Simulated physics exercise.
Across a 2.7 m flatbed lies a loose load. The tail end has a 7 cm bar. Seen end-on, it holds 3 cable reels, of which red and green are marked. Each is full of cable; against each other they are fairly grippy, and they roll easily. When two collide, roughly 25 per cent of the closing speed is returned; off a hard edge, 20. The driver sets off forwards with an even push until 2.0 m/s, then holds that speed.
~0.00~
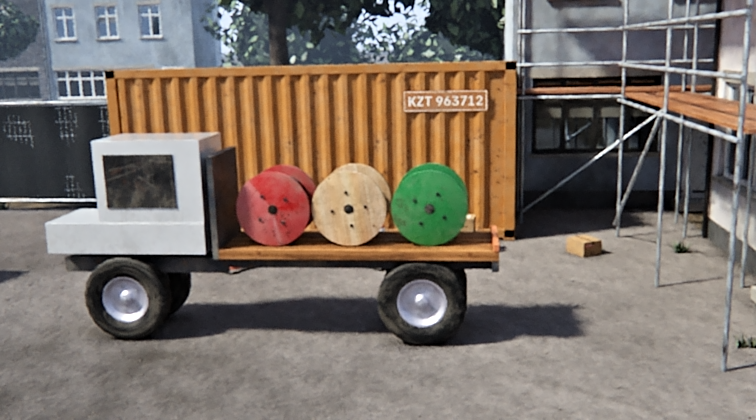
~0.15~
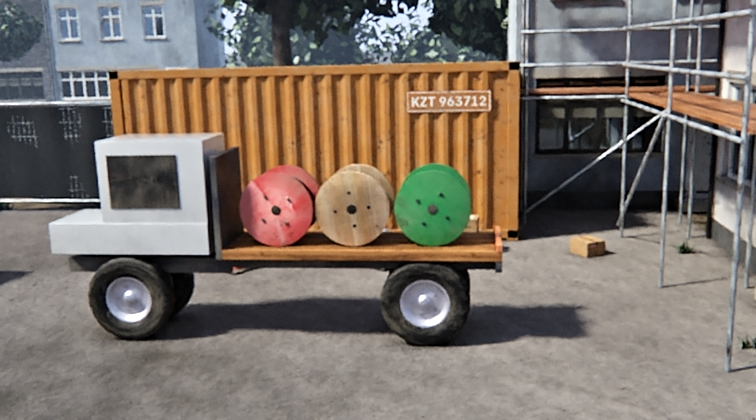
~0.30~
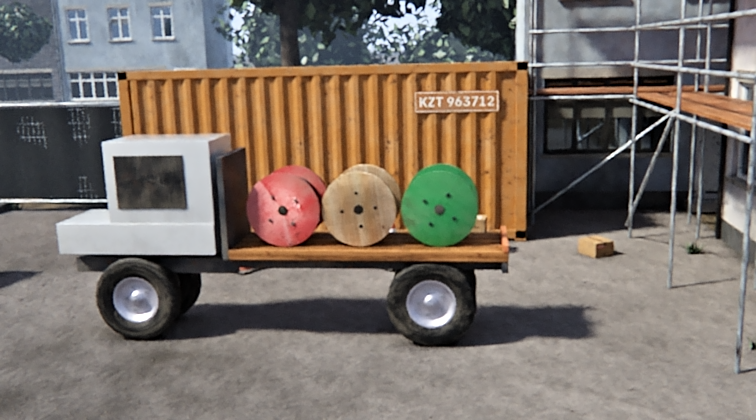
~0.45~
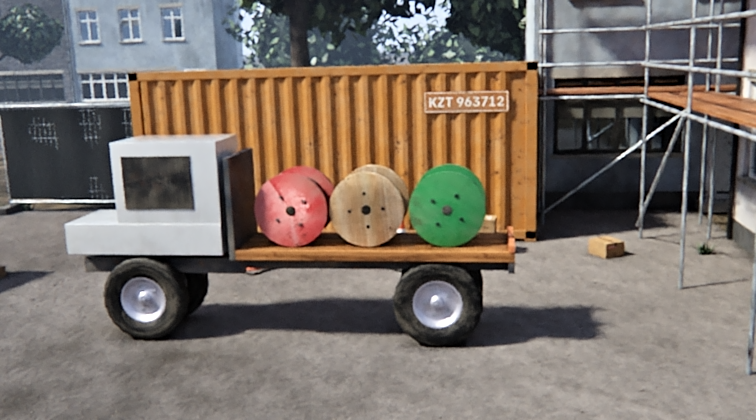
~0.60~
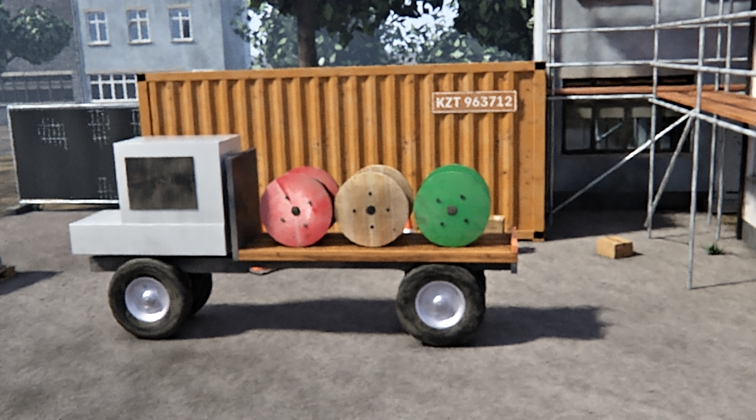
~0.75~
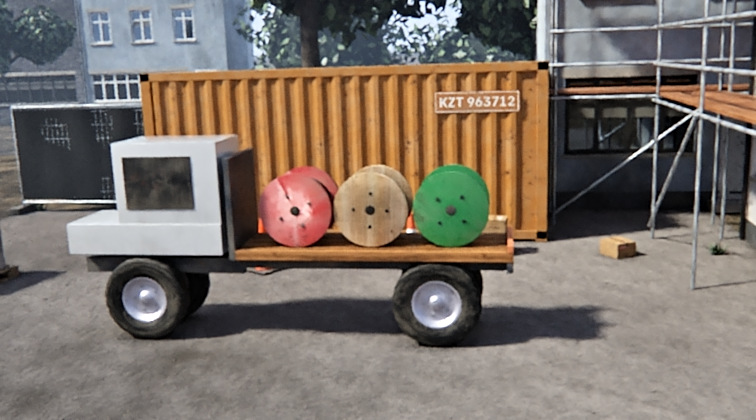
A small white-cabbed truck carrying red, tan and green reels side by side crept slightly left past an orange container, while the reels stayed put on its flat wooden bed.
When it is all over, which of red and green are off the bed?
Lab note: Red stays put; green stays put.
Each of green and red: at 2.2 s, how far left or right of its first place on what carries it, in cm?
Rightward shift: Green 40 cm, red 45 cm.
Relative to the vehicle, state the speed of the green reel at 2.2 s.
About 0.0 m/s.
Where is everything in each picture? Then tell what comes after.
Red (273, 210), green (429, 209); tail bar at (496, 248); speed 0.0 m/s; 3 of the 3 make up the bottom layer on the bed, in the first picture.
Red (276, 210), green (432, 210); tail bar at (500, 248); speed 0.1 m/s, in the second picture.
Red (283, 210), green (439, 210); tail bar at (506, 249); speed 0.2 m/s, in the third picture.
Red (291, 211), green (447, 211); tail bar at (512, 249); speed 0.3 m/s, in the fourth picture.
Red (296, 211), green (452, 211); tail bar at (515, 249); speed 0.4 m/s, in the fifth picture.
Red (295, 211), green (451, 211); tail bar at (511, 249); speed 0.5 m/s, in the sixth picture.
Then, 2.2 s in, red is on the bed, 165 cm from the bar; green is on the bed, 20 cm from the bar; 0 over the tail so far.
In the end (4.0 s), red is on the bed, 165 cm from the bar; green is on the bed, 20 cm from the bar; 0 over the tail so far.
